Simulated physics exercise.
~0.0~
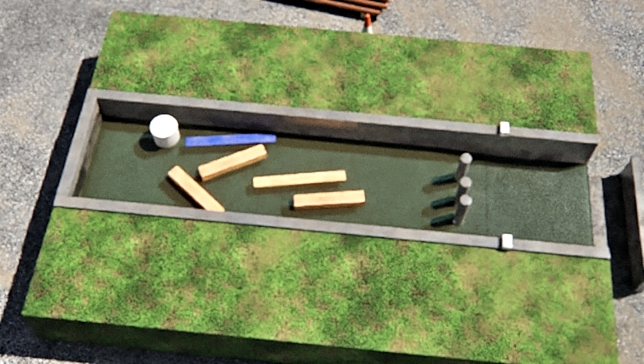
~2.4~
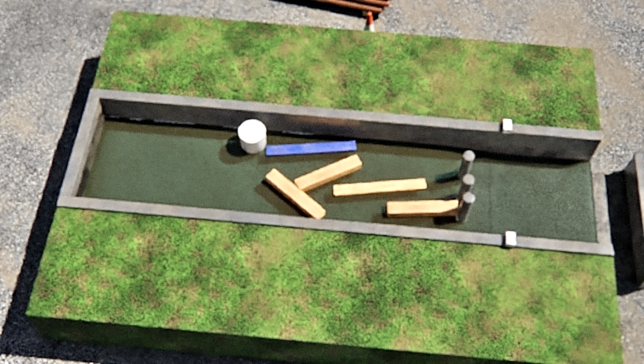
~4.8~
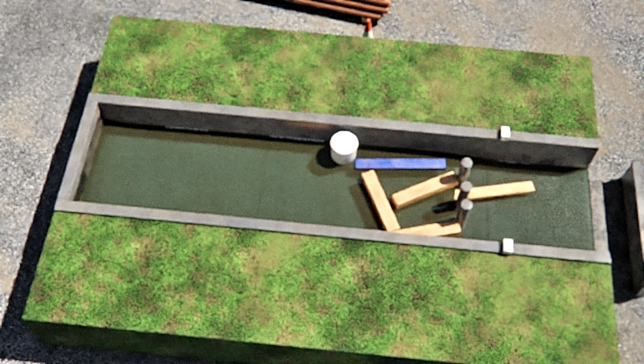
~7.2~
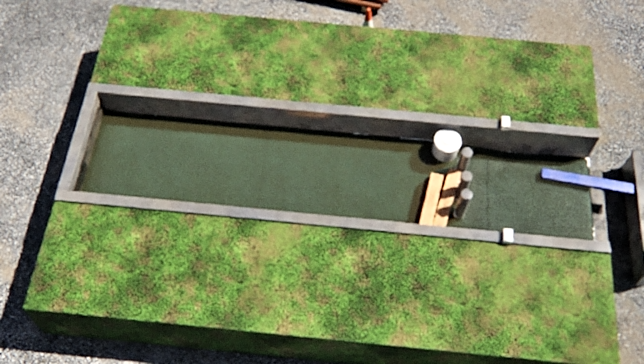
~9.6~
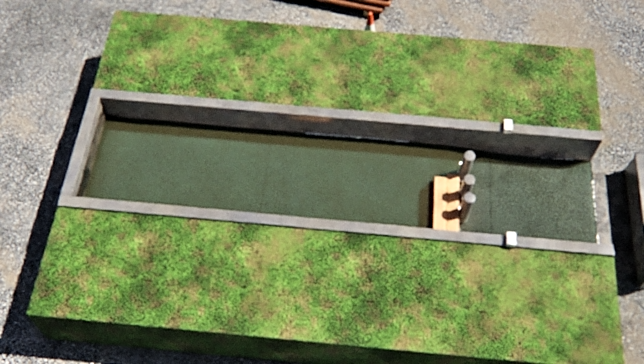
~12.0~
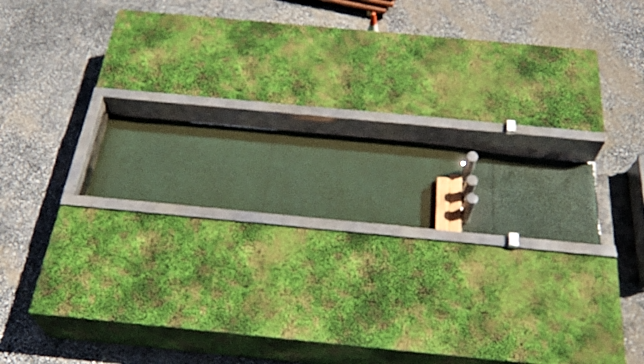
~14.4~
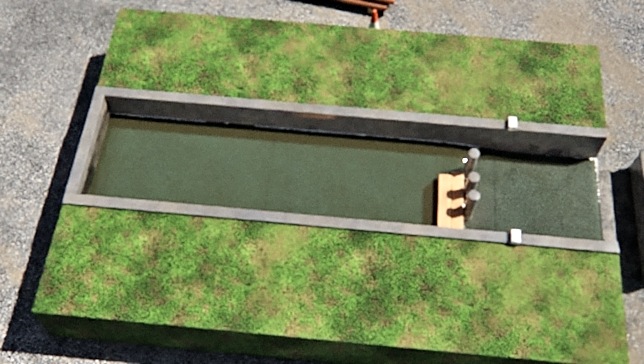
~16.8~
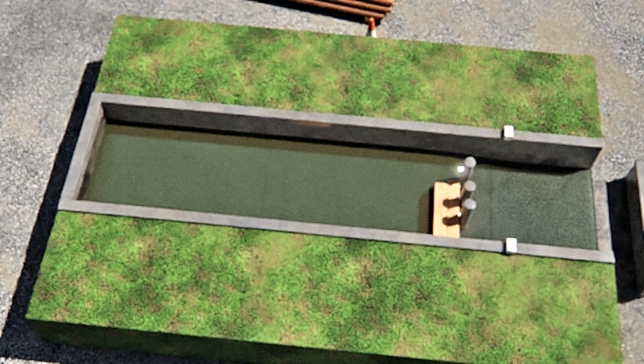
In a grass-banked channel, planks and a white tub drift right, some passing the posts and two planks lodging against them.
